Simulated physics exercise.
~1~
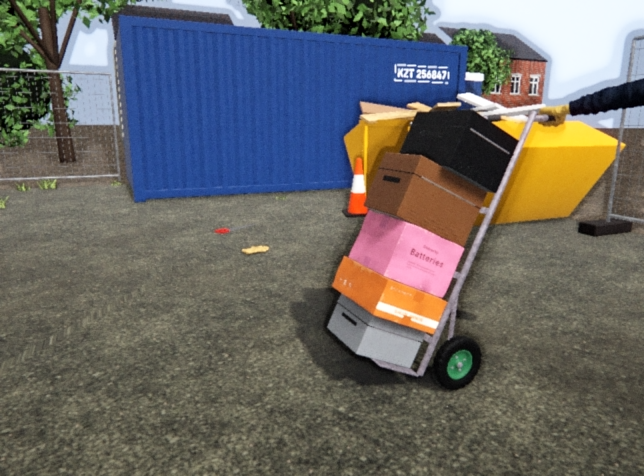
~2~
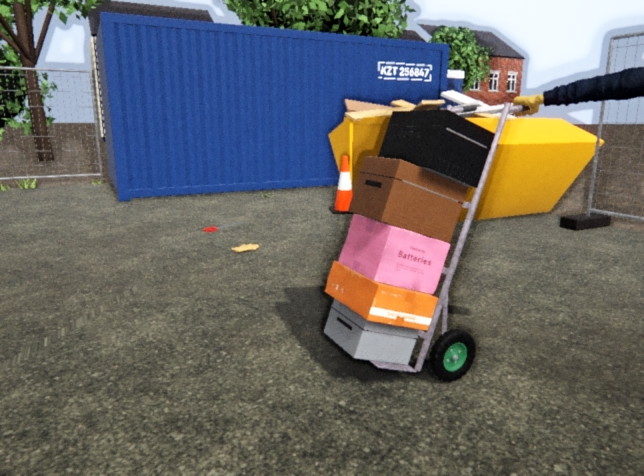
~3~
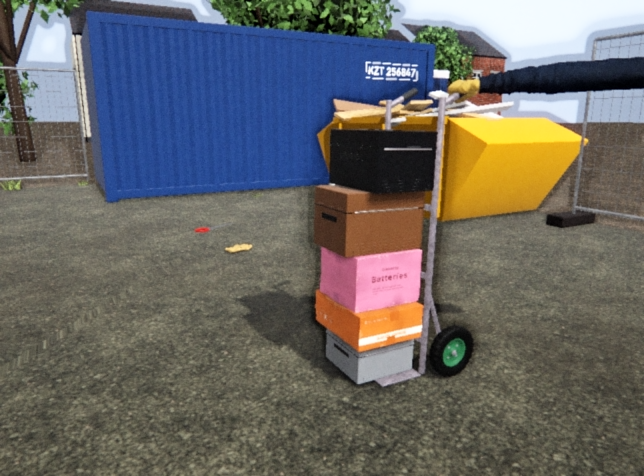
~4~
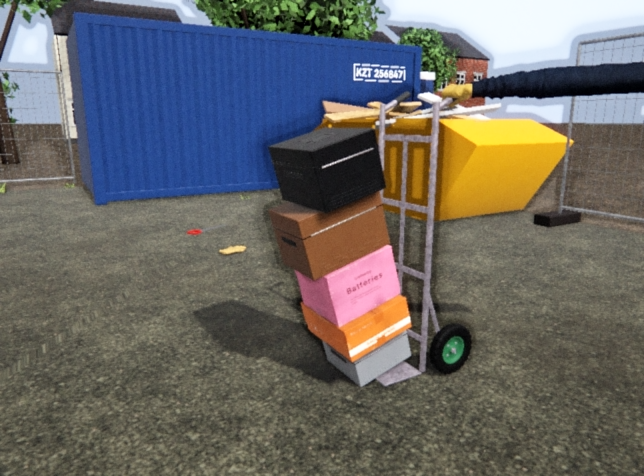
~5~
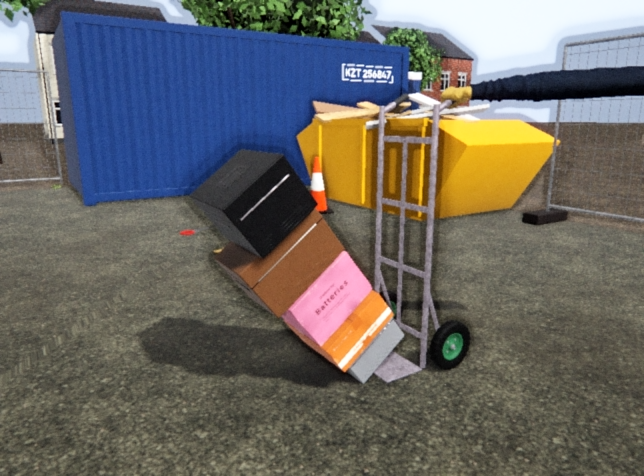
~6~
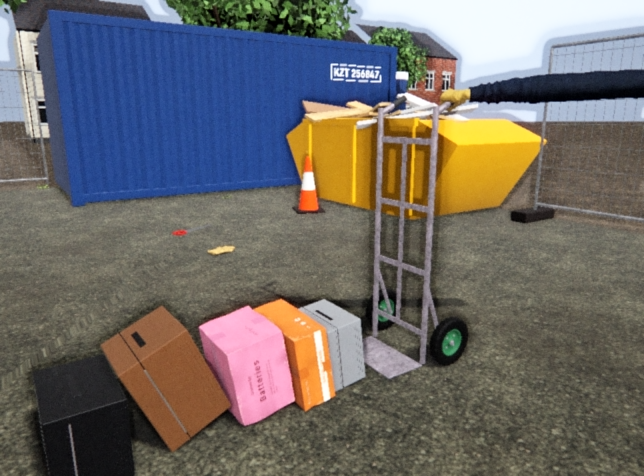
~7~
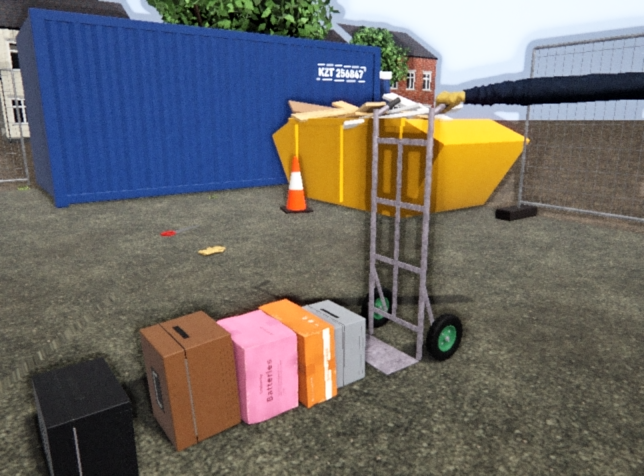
The clip opens with a two-wheeled hand truck tilted back in a yard, held at its handle by a dark-sleeved arm, with a blue container and a yellow skip behind. Five boxes are stacked on it, grey at the bottom, then orange, pink, brown and black on top. The arm swings the truck upright, and the stack comes up with it. Once the truck stands straight, the boxes keep going, tipping together to the left away from the frame. They topple onto the ground and end in a row on their sides, grey nearest the plate and black farthest left, while the arm holds the truck upright.
